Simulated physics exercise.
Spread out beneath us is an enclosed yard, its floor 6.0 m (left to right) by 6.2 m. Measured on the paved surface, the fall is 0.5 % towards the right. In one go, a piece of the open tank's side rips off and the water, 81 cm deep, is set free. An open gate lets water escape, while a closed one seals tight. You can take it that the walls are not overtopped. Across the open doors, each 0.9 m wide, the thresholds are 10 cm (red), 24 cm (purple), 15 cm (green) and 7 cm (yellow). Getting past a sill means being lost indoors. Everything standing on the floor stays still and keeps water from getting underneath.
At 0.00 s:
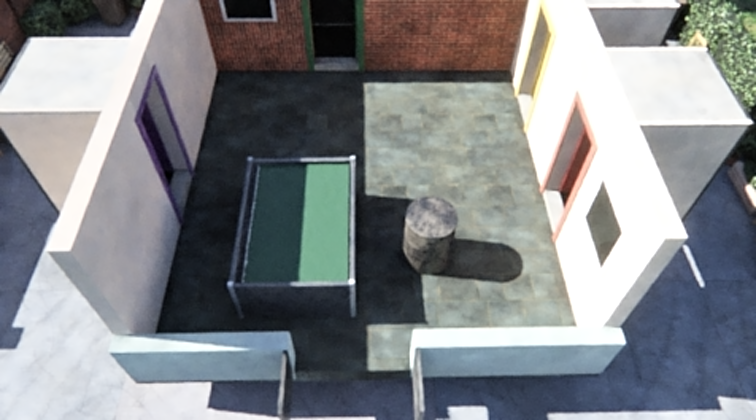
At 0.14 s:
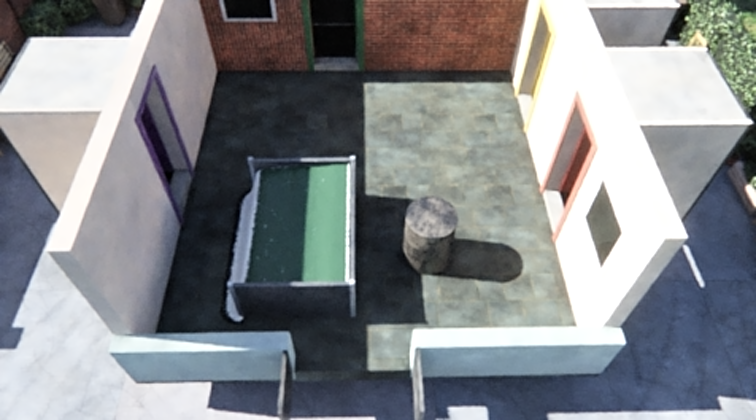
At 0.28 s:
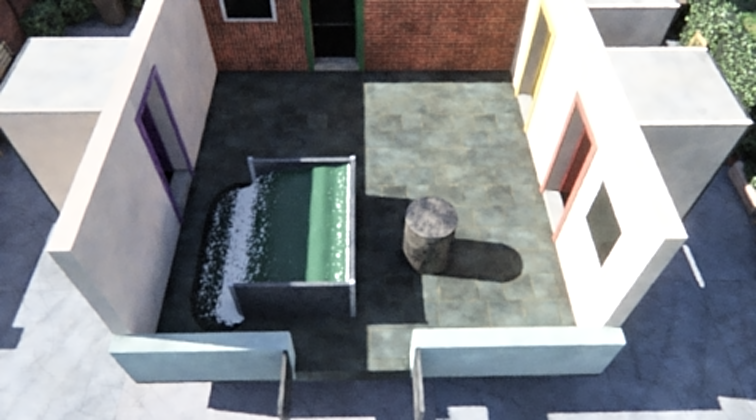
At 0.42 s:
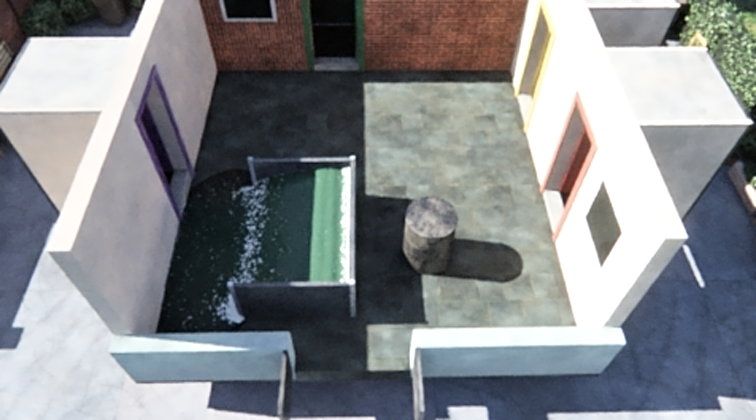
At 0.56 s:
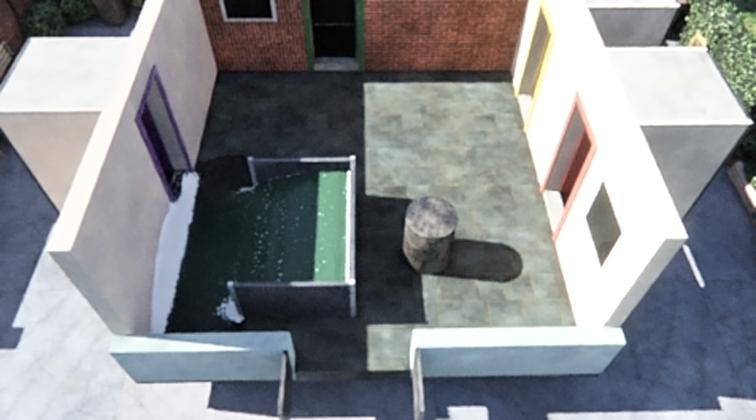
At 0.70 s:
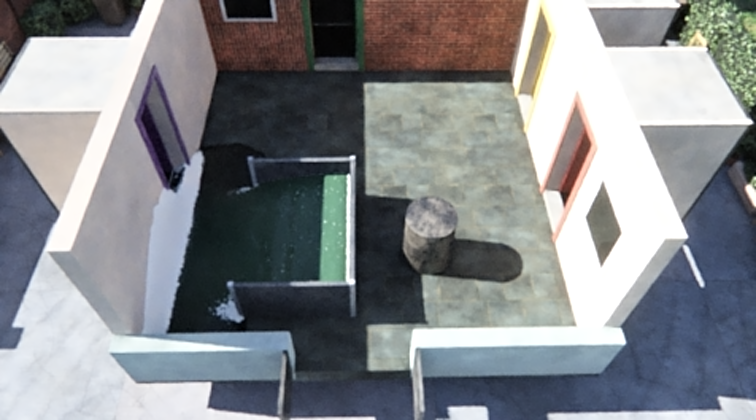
In a walled yard, water bursting from the left side of an open tank, spreading across dark paving and washing against the left wall.
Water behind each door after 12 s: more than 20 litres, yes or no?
Red door: No; purple door: Yes; green door: No; yellow door: Yes.
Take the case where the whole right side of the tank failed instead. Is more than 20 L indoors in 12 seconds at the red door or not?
So for red: Yes.
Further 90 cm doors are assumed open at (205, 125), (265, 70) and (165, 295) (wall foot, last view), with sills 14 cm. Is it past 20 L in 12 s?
Less, more, more.
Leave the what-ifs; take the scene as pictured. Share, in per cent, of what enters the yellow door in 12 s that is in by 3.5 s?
0 percent or so by then.
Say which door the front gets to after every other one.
It's the yellow door that comes last.
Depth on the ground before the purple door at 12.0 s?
Roughly 7.5 cm deep.
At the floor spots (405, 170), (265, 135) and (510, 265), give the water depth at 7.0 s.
Roughly 4, 4 and 3 cm, in turn.
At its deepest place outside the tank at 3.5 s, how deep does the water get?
Depth: Approx. 26 cm.
After 1.4 s water covers 20 % of the floor and is deepest (65 cm) near (151, 357); red door not reached, purple door 42 cm at the sill, 64 L in, green door not reached, yellow door not reached.
After 2.2 s water covers 35 % of the floor and is deepest (40 cm) near (151, 357); red door not reached, purple door 27 cm at the sill, 109 L in, green door not reached, yellow door not reached.
After 3.5 s water covers 55 % of the floor and is deepest (26 cm) near (572, 327); red door not reached, purple door 15 cm at the sill, 114 L in, green door 15 cm at the sill, 0 L in, yellow door not reached.
After 7.0 s water covers 85 % of the floor and is deepest (16 cm) near (490, 72); red door 3 cm at the sill, 0 L in, purple door 9 cm at the sill, 114 L in, green door 8 cm at the sill, 1 L in, yellow door 13 cm at the sill, 50 L in.
After 12.0 s water covers 100 % of the floor and is deepest (12 cm) near (566, 305); red door 8 cm at the sill, 0 L in, purple door 7 cm at the sill, 114 L in, green door 5 cm at the sill, 1 L in, yellow door 9 cm at the sill, 95 L in.
